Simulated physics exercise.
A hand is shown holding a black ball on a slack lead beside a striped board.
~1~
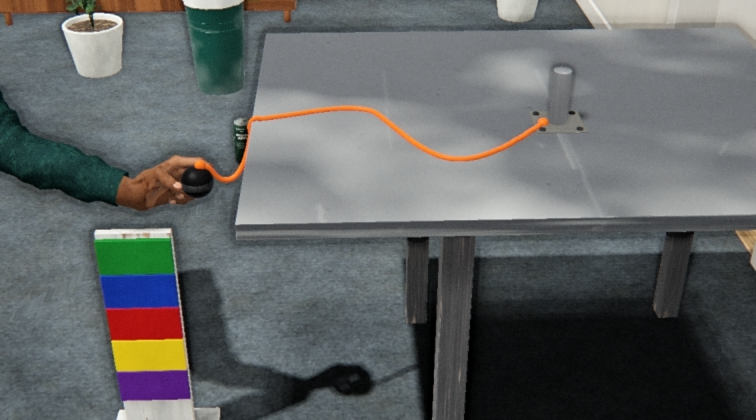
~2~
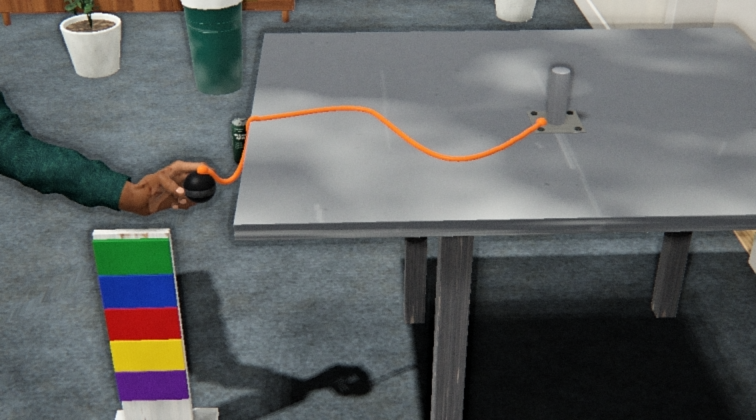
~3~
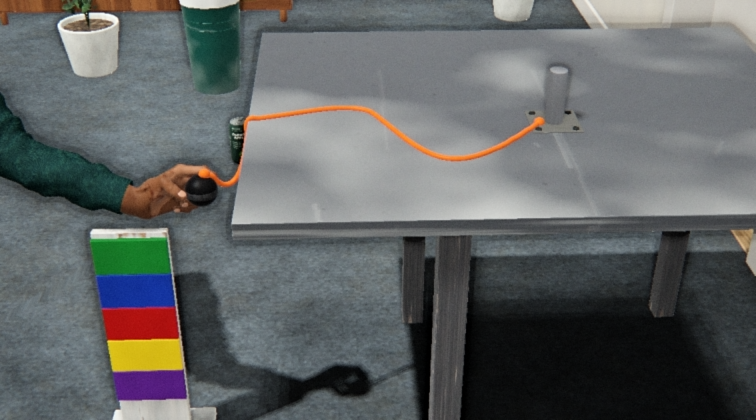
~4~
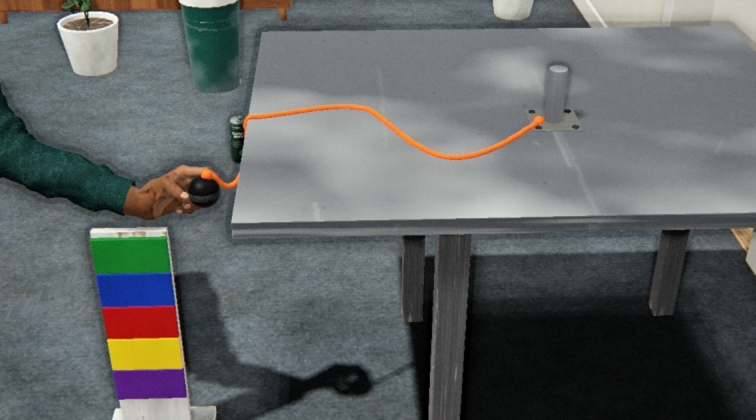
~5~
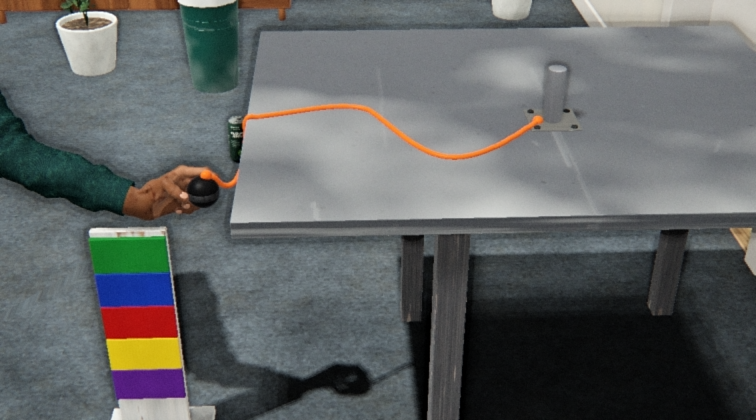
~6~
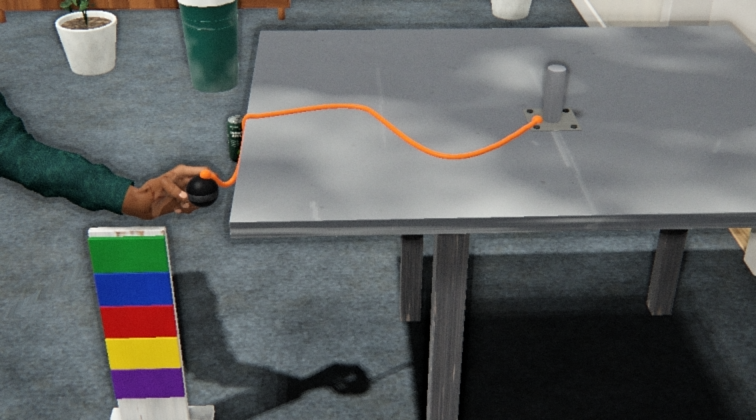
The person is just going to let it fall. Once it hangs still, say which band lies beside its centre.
It is the red band.
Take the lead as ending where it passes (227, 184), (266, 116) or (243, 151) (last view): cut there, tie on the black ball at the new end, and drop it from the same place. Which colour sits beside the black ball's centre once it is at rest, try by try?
Try by try, the answer is blue; above them all; green.
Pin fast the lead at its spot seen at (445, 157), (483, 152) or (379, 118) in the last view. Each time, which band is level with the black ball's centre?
Result per try, in sequence: Blue / blue / green.
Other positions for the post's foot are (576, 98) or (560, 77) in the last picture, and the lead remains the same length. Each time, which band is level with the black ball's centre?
Answer, in order: Blue, blue.
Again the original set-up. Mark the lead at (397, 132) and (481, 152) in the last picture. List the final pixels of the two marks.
Final positions are (337, 130) and (443, 124), in that order.
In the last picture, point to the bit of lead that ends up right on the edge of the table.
It's the point at about (337, 106).
A little later, ball near (284, 311); level with red.
Next, ball near (239, 319); level with red.
When it is over, ball near (251, 323); level with red. Its centre hangs level with the red band.
